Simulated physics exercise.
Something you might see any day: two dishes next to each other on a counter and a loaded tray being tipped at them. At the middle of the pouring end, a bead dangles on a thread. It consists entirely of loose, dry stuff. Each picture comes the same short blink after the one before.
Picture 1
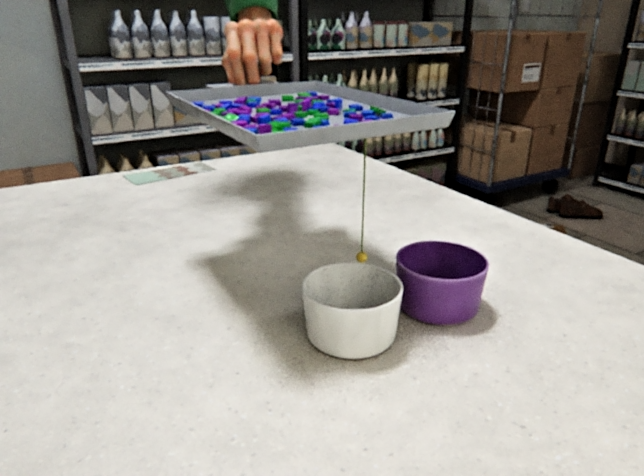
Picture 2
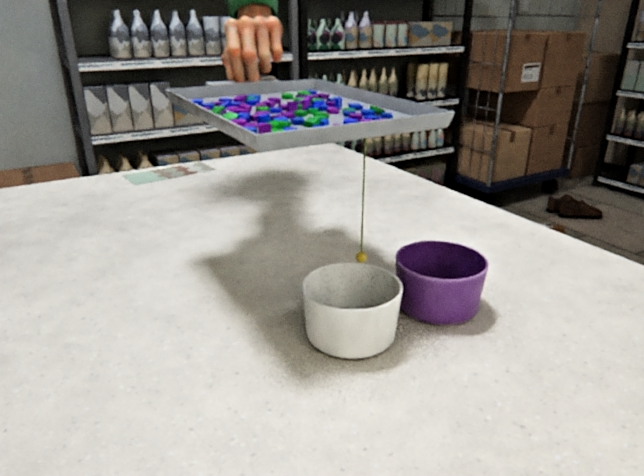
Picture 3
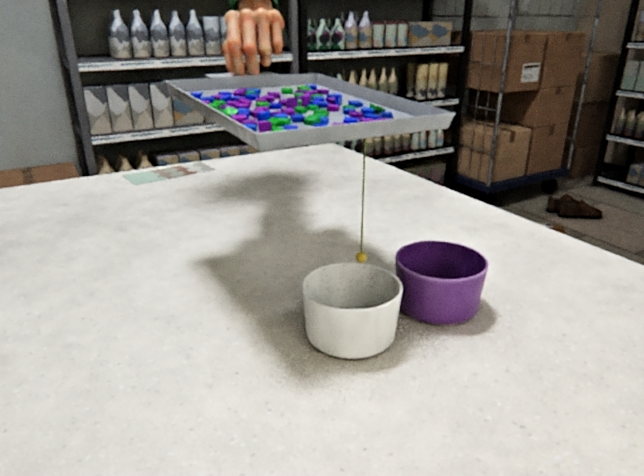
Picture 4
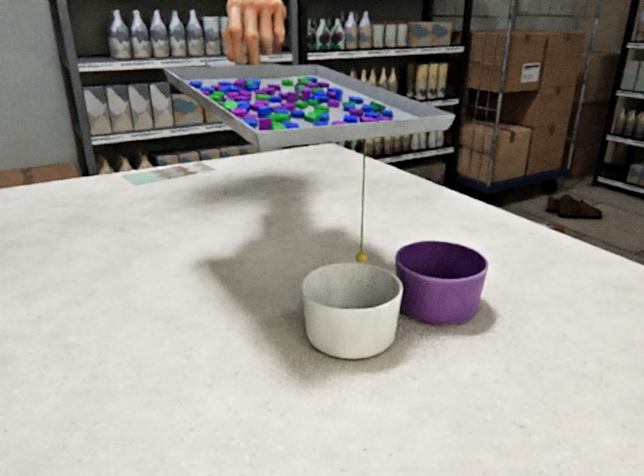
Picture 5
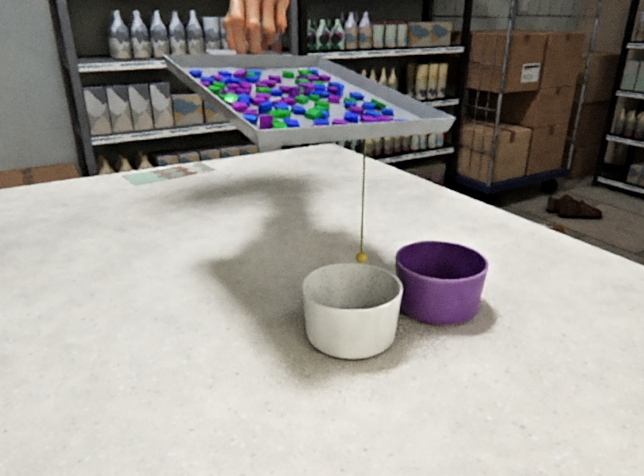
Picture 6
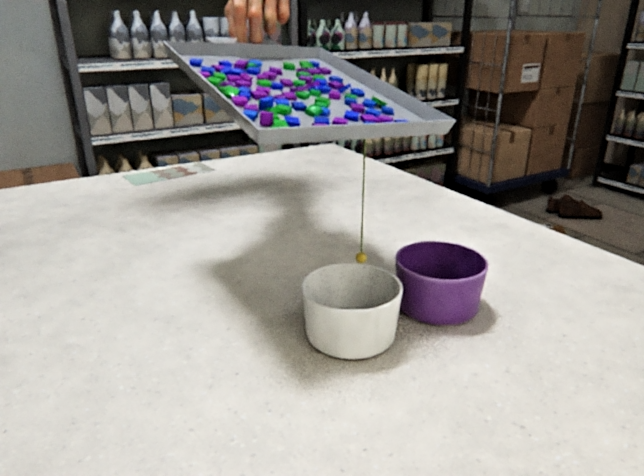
A hand at the far edge of a pale grey tray of small blue, green and purple pieces slowly raises that side, so the tray slants more toward the viewer and the pieces shift slightly. Below, a yellow bead hangs still on a thread above a pale table, near a white dish and a purple one to its right. The steady, slightly raised view shows shelves of bottles and stacked cardboard boxes behind.
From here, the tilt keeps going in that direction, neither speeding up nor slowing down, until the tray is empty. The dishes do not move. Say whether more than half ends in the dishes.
The load mostly goes into the dishes.
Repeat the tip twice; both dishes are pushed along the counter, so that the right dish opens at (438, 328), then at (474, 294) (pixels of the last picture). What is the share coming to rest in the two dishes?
Close to 0 in a hundred, then close to 20 in a hundred.
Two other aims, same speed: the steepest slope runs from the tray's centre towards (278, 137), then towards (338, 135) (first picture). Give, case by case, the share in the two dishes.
10 % then 30 %, roughly.
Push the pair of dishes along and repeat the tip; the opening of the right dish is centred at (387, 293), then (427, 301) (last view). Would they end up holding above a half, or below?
Result, first setup: A minority share; second setup: A minority share.
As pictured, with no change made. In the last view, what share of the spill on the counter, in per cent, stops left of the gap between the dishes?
30 %, roughly.
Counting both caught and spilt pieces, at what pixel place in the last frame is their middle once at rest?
Near pixel (436, 309).
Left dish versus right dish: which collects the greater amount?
That would be the rightward one.
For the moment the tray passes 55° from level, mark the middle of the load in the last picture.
The middle of the pieces sits at roughly (376, 96).
Just after the last frame, tray tipped steeply; every one on the tray.
A moment on, tray tipped right over; the larger part on the tray; about a tenth in the right dish; just a few outside both; just a few in the air.
Further on, tray tipped past a quarter turn; about a tenth in the left dish; roughly two thirds in the right dish; roughly a third outside both.
When it is over, tray tipped past a quarter turn; about a tenth in the left dish; roughly two thirds in the right dish; roughly a third outside both.
